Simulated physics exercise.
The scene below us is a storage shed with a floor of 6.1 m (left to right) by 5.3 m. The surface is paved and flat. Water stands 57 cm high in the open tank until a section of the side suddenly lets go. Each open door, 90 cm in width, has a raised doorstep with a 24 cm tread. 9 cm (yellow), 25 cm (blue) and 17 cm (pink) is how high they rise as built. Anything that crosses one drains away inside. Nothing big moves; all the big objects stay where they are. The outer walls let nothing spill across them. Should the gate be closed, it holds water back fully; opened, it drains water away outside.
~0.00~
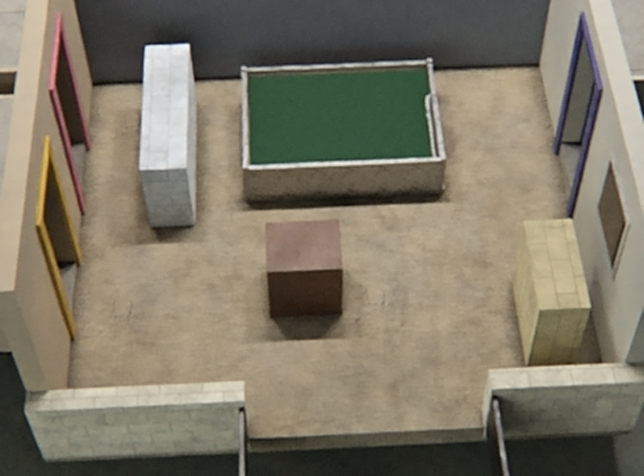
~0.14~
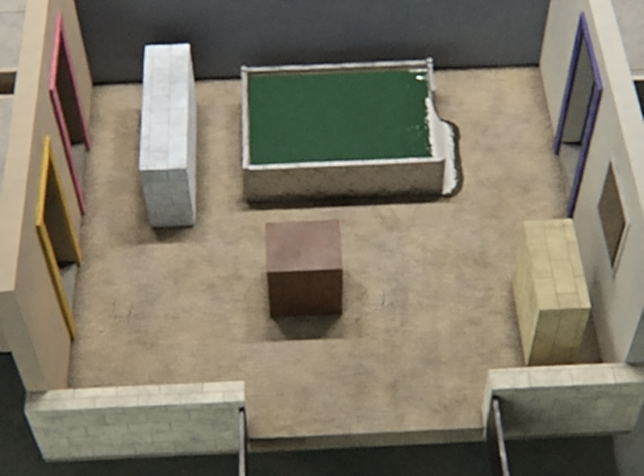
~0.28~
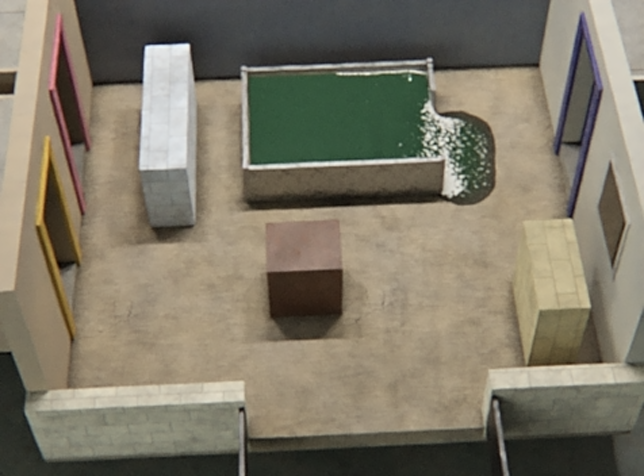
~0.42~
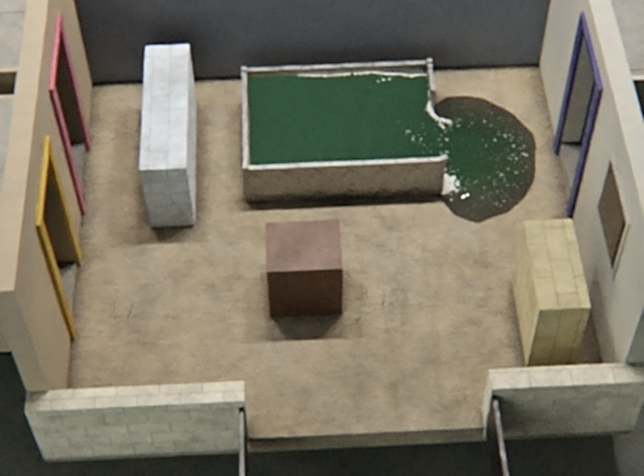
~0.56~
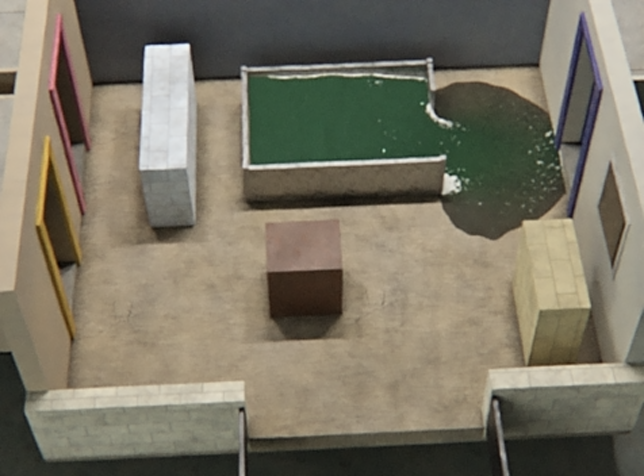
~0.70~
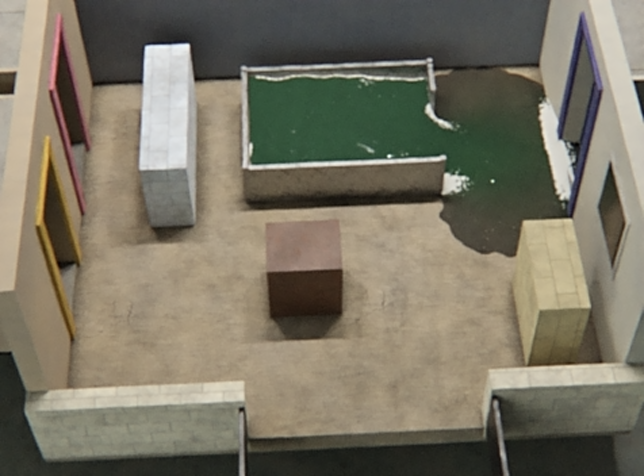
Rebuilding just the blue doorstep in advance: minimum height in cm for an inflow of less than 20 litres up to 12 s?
Roughly 29 cm.
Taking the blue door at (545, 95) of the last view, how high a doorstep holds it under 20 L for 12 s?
Around 22 cm would do it.
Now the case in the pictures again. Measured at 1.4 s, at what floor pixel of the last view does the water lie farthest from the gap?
At about (579, 308).
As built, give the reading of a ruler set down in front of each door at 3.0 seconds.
Yellow door: 0 cm; blue door: 26 cm; pink door: 0 cm.
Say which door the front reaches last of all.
It's the yellow door.
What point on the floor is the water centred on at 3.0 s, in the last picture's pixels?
The centre of all the water is around (422, 170).
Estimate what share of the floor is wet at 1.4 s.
15 %.
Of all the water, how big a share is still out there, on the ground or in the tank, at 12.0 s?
Roughly 88 percent of the water remains.
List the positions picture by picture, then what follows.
The open tank at (341, 117) is whole and still, 57 cm deep; the blue door at (576, 129) is dry, in the first frame.
The gap is at (434, 146), the front 0.3 m out at (455, 162); the back of the open tank holds 57 cm, in the second frame.
The front is at (489, 171), 0.7 m from the gap at (433, 148); 0.8 m2 of floor is wet, 57 cm left at the back, in the third frame.
The gap is at (433, 149), the front 1.2 m out at (529, 155); the back of the open tank holds 57 cm, in the fourth frame.
The gap is at (433, 149), the front 1.6 m out at (563, 182); the back of the open tank holds 57 cm, in the fifth frame.
Water pours out at (433, 149) and has run 1.8 m, to (576, 151); about 6 cm deep outside, 56 cm at the back; water is at the blue door at (576, 129), in the sixth frame.
After 1.4 s water covers 15 % of the floor, deepest (35 cm) near (548, 158); 33 cm at the blue door, 14 litres in over its 25 cm doorstep.
After 3.0 s water covers 40 % of the floor, deepest (32 cm) near (598, 402); 26 cm at the blue door, 50 litres in over its 25 cm doorstep.
After 12.0 s water covers 95 % of the floor, deepest (10 cm) near (141, 186); 7 cm at the blue door, 53 litres in over its 25 cm doorstep.
At the blue door as built, the water arrived by 0.6 s and peaked near 35 cm at 1.8 s.
Run again over the same 12 s with other heights there, 38 litres in over 26.5 cm, 1 litre over 35.5 cm. The limit of 20 litres is kept from about 29 cm up.
